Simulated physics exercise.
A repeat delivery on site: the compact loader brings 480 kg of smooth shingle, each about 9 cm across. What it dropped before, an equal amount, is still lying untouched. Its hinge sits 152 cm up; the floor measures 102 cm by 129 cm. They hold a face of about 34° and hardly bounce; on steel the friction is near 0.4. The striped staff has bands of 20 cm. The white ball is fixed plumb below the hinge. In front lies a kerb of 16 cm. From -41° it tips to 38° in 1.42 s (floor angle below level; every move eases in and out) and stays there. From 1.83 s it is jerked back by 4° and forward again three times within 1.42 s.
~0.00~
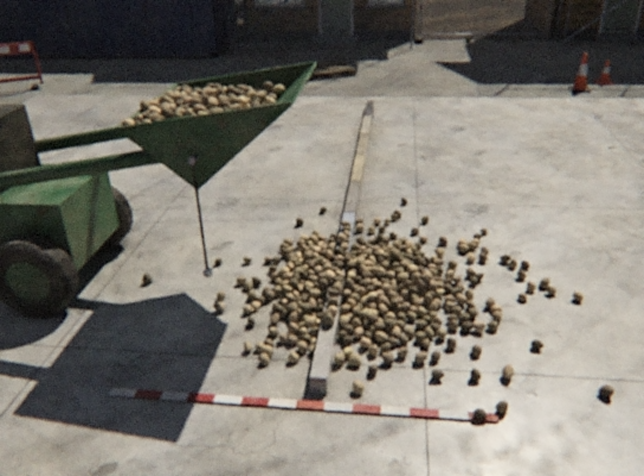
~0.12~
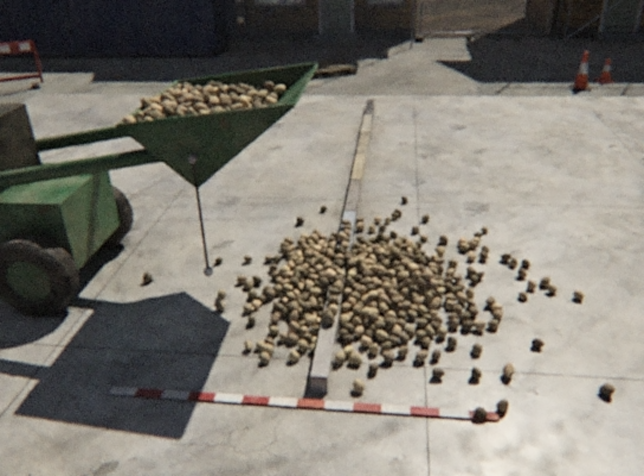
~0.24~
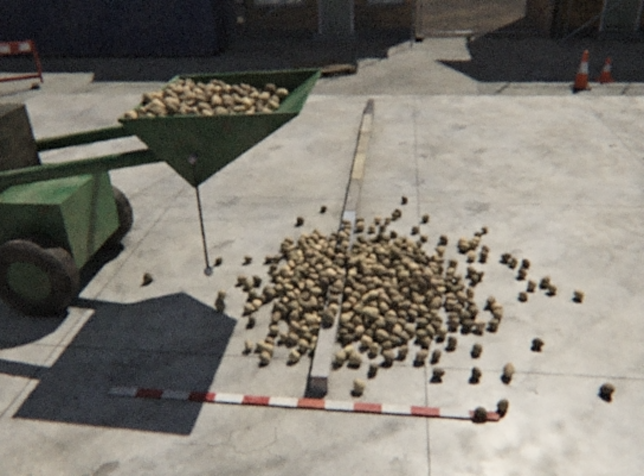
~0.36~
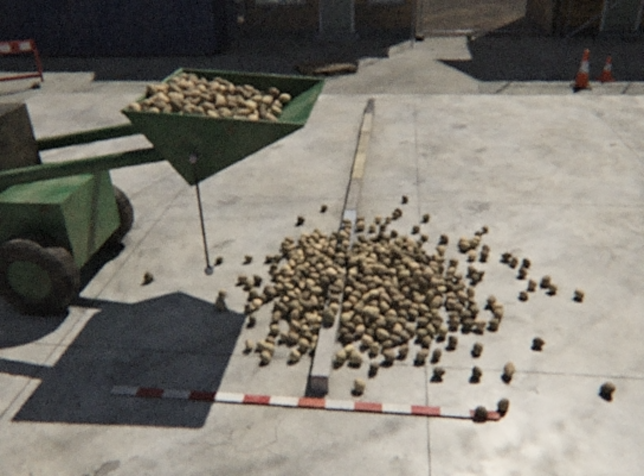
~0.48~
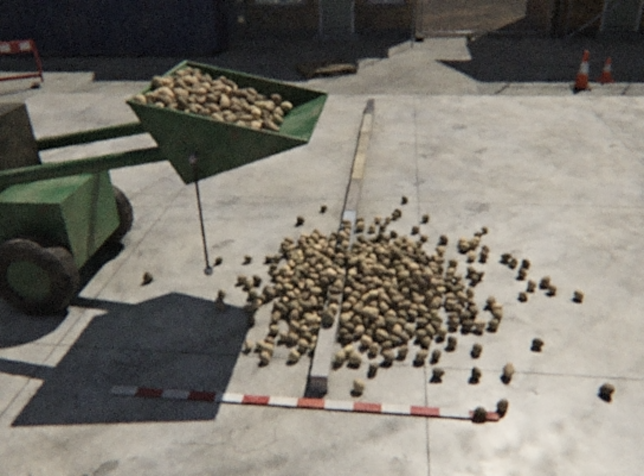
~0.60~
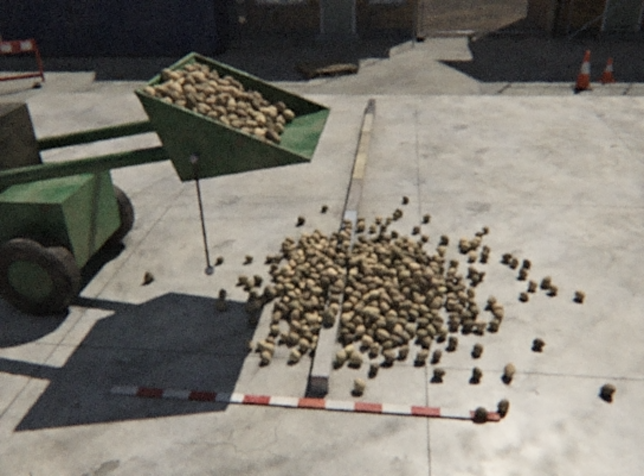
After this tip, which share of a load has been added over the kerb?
Roughly 71 per cent of a load more.
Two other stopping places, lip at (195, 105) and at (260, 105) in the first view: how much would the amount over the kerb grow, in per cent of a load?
First some 0, then 40 per cent.
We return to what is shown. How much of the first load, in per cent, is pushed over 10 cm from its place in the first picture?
Roughly 25 per cent of them.
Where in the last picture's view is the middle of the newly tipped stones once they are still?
Their middle is at about (373, 276).
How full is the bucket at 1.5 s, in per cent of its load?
It holds some 50 per cent.
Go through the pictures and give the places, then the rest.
In the first frame, the bucket is at -41°, its lip at (292, 104); the top of the load is at (217, 94). The earlier load is highest near (340, 259), 21 cm above ground level, 37 % on this side of the kerb, 63 % over the kerb.
In the second frame, the bucket is at -39°, its lip at (294, 105); the top of the load is at (213, 92); the stones move at 0.1 m/s on average.
In the third frame, the bucket is at -35°, its lip at (298, 114); the top of the load is at (193, 91); the stones move at 0.2 m/s on average.
In the fourth frame, lip at (304, 126), floor tilted -28°, highest stones at (184, 85); the stones move at 0.3 m/s on average.
In the fifth frame, the bucket is at -20°, its lip at (308, 143); the top of the load is at (184, 77); the stones move at 0.3 m/s on average.
In the sixth frame, the bucket is at -11°, its lip at (311, 161); the top of the load is at (191, 73); the stones move at 0.3 m/s on average.
After 1.1 s the floor is at 25°; in per cent of one load, 100 in the bucket, 37 on this side of the kerb, 63 over the kerb; the foremost stones are at (546, 289).
After 1.5 s the floor is at 38°; in per cent of one load, 49 in the bucket, 81 on this side of the kerb, 70 over the kerb; the foremost stones are at (546, 289).
After 3.7 s the floor is at 38°; in per cent of one load, 0 in the bucket, 65 on this side of the kerb, 134 over the kerb; the foremost stones are at (550, 291).
After 6.5 s the floor is at 38°; in per cent of one load, 0 in the bucket, 65 on this side of the kerb, 134 over the kerb; the foremost stones are at (550, 291). Net gain over the kerb, 71.
